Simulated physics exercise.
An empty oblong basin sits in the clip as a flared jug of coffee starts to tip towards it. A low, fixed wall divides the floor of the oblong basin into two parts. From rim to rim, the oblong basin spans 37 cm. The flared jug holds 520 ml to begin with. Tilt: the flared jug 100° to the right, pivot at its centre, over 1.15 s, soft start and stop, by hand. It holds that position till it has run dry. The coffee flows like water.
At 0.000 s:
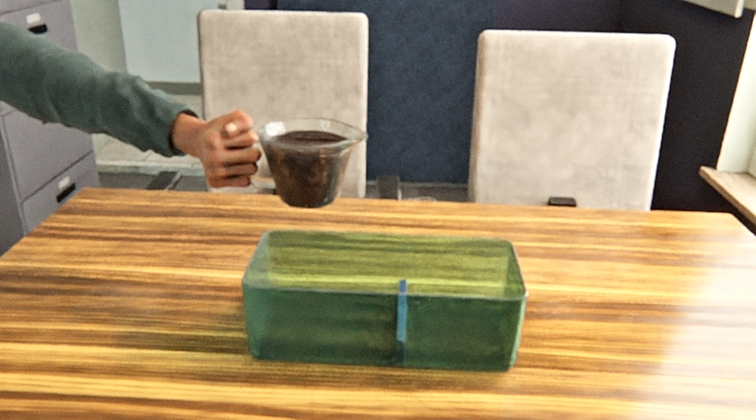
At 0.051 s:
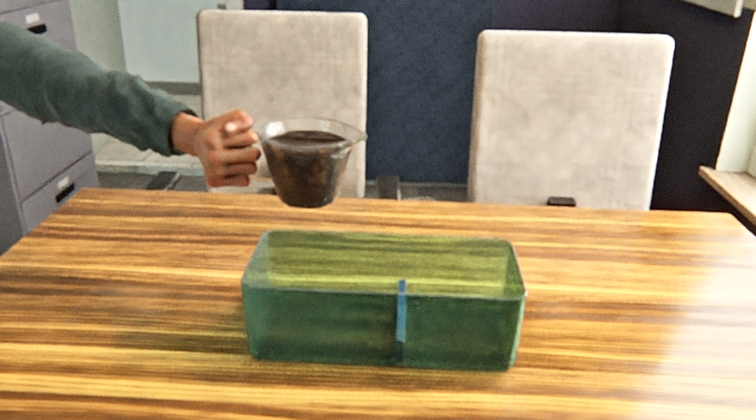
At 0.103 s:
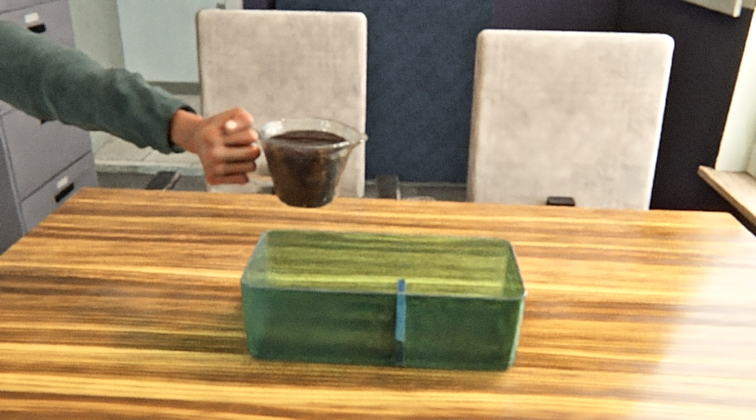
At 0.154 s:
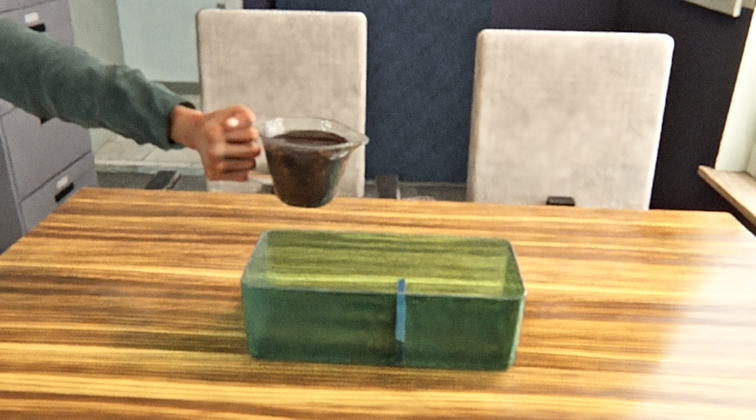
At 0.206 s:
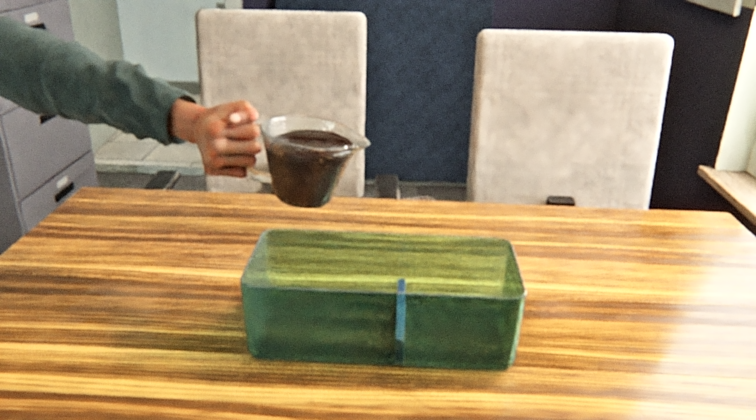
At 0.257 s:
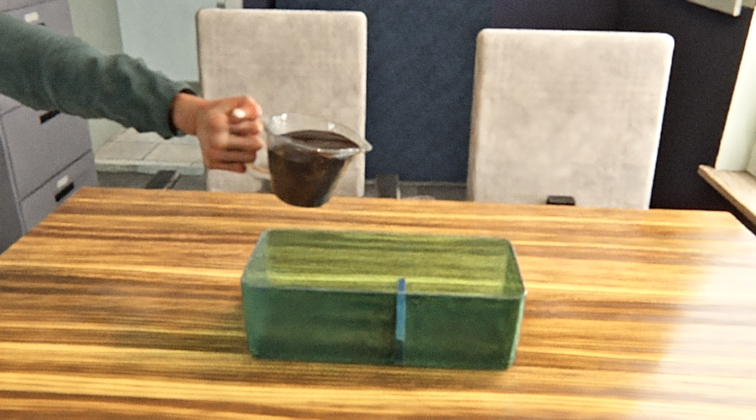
In a room with pale walls and grey drawers at the left, a striped wooden table is seen from slightly above, with two light chairs behind it. An empty, see-through green oblong basin with a blue strip on its front sits on the table, below a clear flared jug of dark coffee held by a hand from the left. The hand slowly tilts the jug slightly rightward, while the view stays still.
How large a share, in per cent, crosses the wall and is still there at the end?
A share of about 54 per cent.
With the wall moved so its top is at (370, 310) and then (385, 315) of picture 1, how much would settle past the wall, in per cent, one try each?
90 % and 80 %.
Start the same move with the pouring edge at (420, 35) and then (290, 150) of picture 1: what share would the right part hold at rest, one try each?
The first try gives 85 percent and the second 5 percent.
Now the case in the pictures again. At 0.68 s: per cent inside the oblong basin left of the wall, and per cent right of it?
Lab note: Left near 2 %, right near 14.
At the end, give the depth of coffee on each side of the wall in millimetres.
Final levels - left approx 8 mm, right approx 12 mm.
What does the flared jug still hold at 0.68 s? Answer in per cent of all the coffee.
Close to 60 in a hundred.
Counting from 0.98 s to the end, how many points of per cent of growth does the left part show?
That is roughly 18 in a hundred of the whole.
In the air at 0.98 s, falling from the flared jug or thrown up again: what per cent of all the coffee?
Near 10 percent.
After 0.68 s the tilt is 64° and 61 per cent is still to pour, 2 is left of the wall and 13 right of it.
After 0.98 s the tilt is 95° and 9 per cent is still to pour, 28 is left of the wall and 52 right of it.
After 1.30 s the tilt is 100° and 0 per cent is still to pour, 45 is left of the wall and 54 right of it.
After 1.65 s the tilt is 100° and 0 per cent is still to pour, 45 is left of the wall and 54 right of it.
In the end 45 per cent lies left of the wall, 54 right of it and 1 outside.
